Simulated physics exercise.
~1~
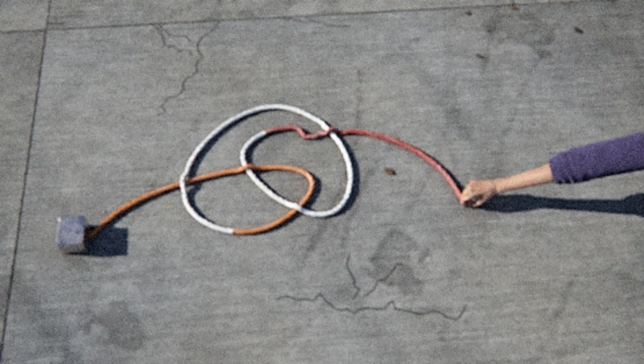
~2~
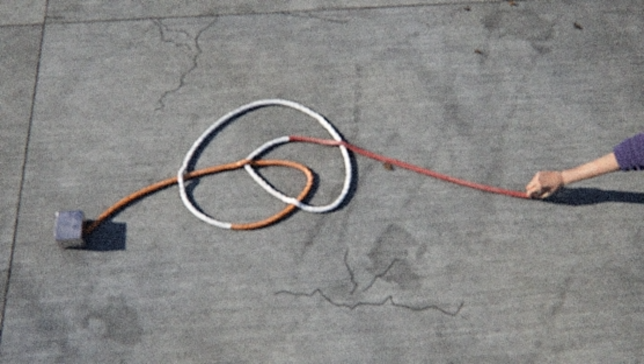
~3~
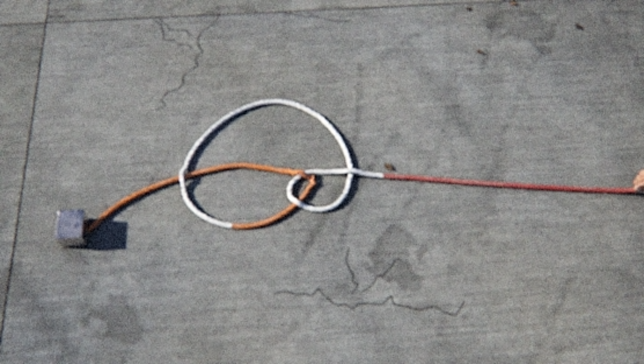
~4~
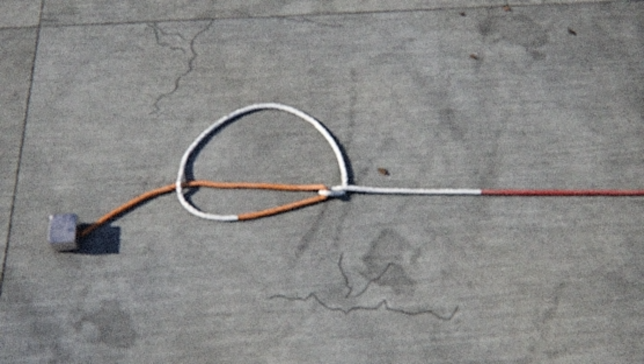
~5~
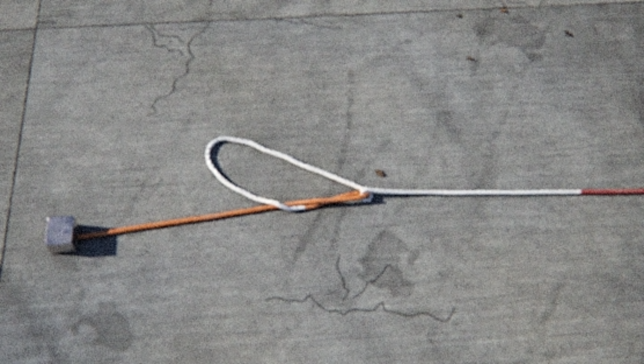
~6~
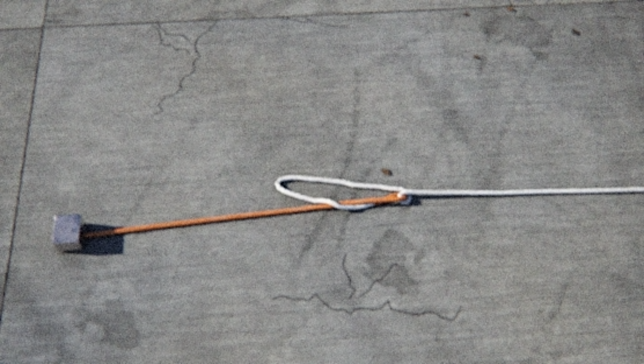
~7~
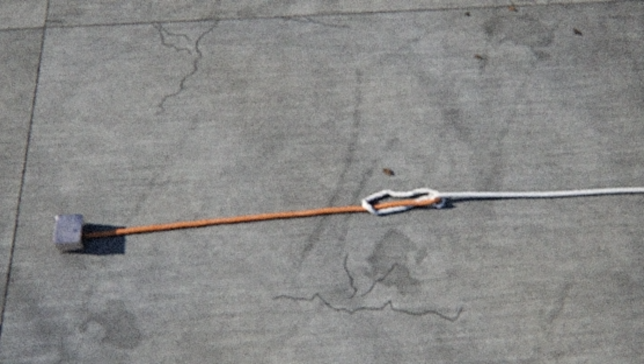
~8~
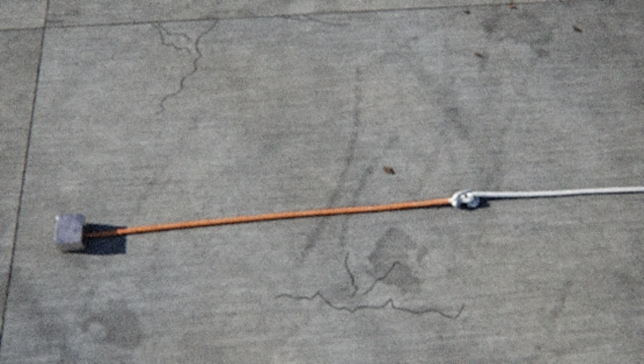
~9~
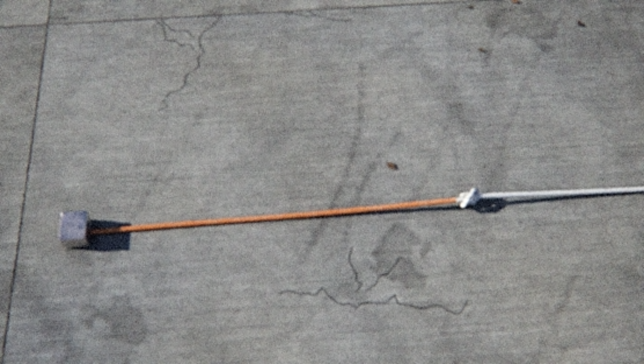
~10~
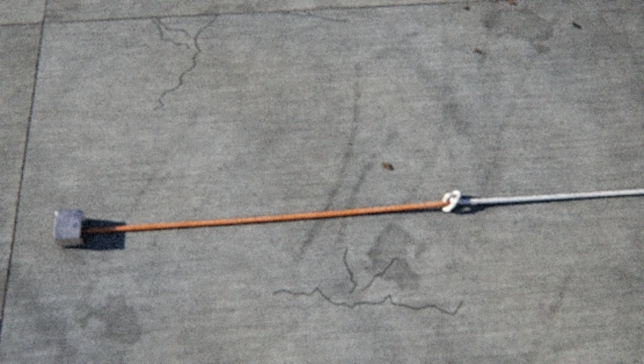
A thick rope dyed orange, white and red lies in overlapping loops on grey concrete, its left end fixed at a small block. A hand at the end of a purple-sleeved arm draws the red end off to the right and leaves view. The inner loop shrinks first, cinching around the orange section, while the large white loop stays open. As the pull continues, that loop narrows into a long, thin shape and slides right, shrinking steadily. It closes into a small, tight white knot, with the rope stretched nearly straight on both sides.
